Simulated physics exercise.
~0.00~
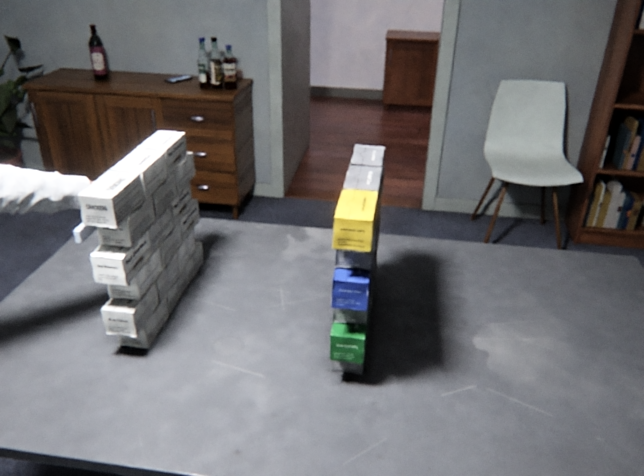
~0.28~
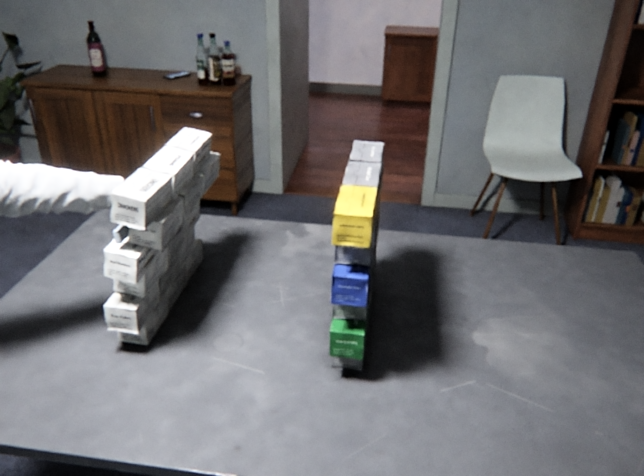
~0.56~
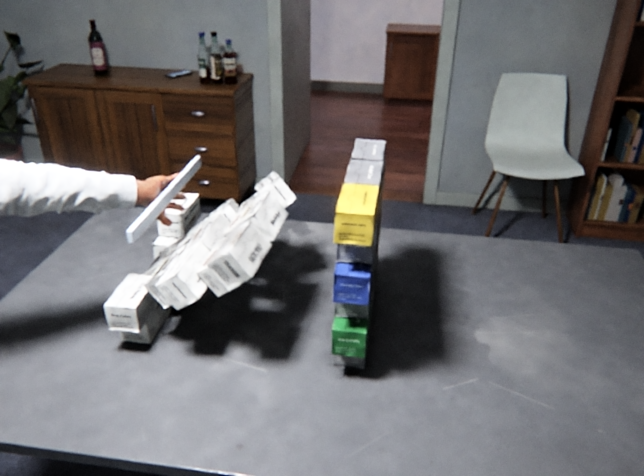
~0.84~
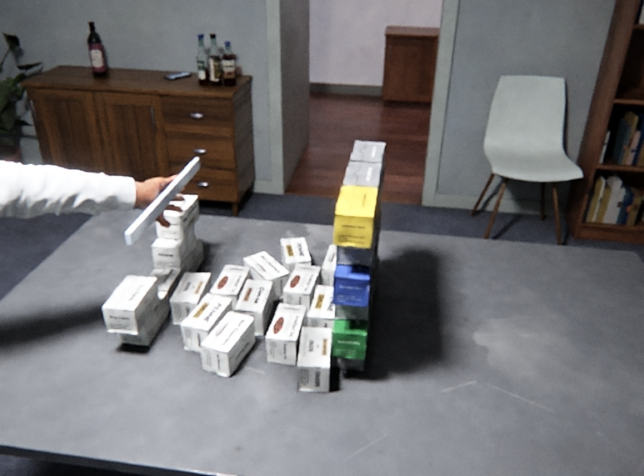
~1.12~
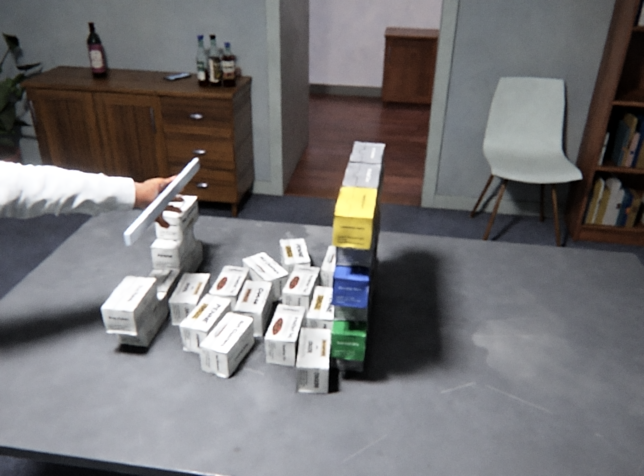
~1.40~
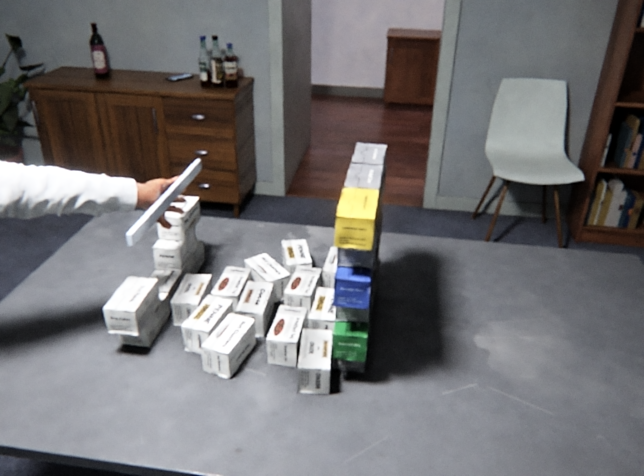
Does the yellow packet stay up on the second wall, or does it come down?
The yellow packet stays up. White packets tumble against the second wall, but it remains standing with the yellow packet in place.
On a grey table, a hand pushes a batten into a white wall, toppling most packets.
